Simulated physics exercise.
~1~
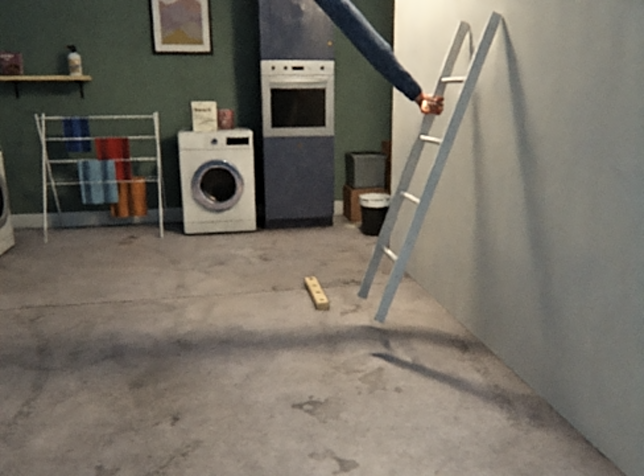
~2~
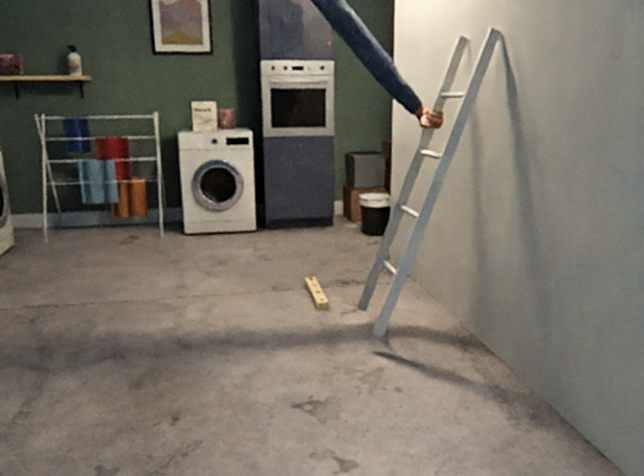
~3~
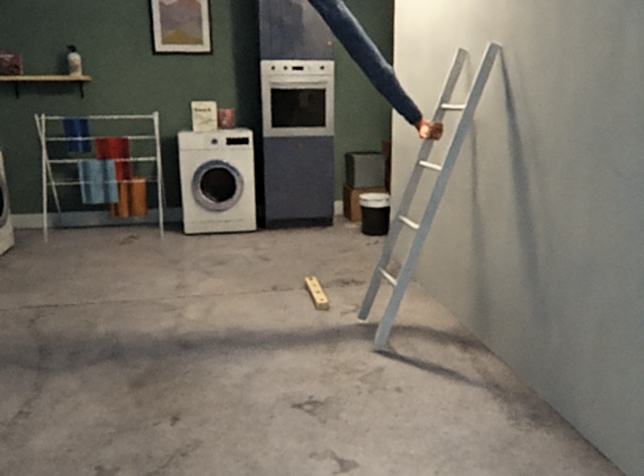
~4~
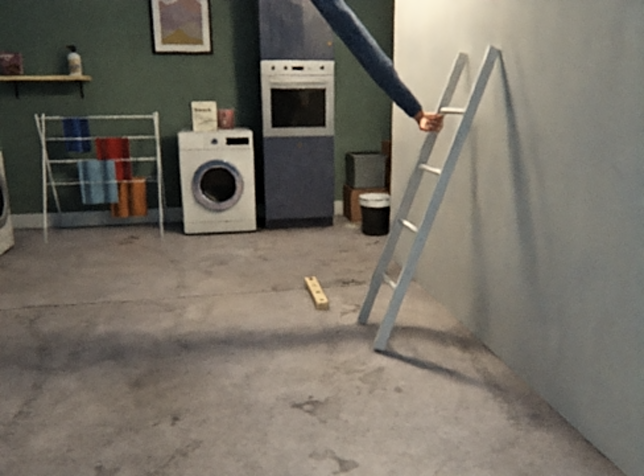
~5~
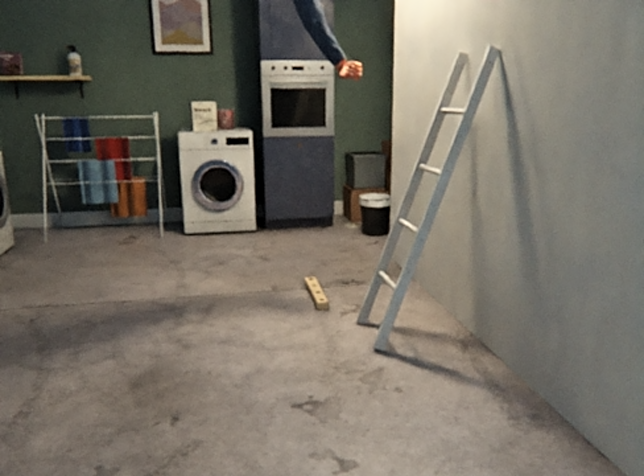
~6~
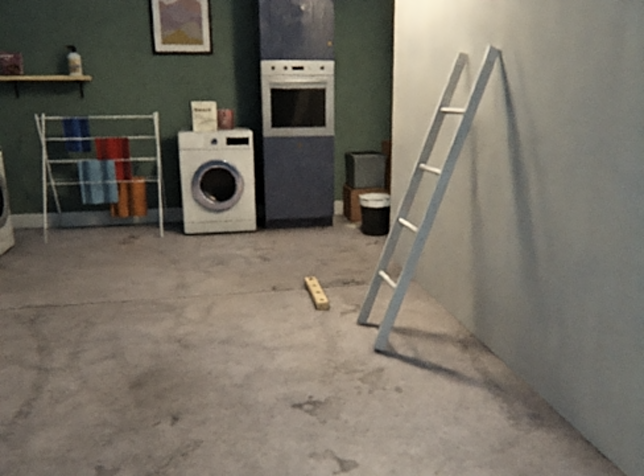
The clip opens on a room with a concrete floor, a washing machine, an oven and a drying rack, where an arm in a blue sleeve reaches in from above and holds a white, ladder-like gate at a slant near the right-hand wall. The hand lowers the gate a short way until its feet settle on the floor. It lingers briefly at the side rail, then lets go and draws back up to the left, leaving the view. The gate stays up, leaning and still, while the short wooden strip on the floor never moves.
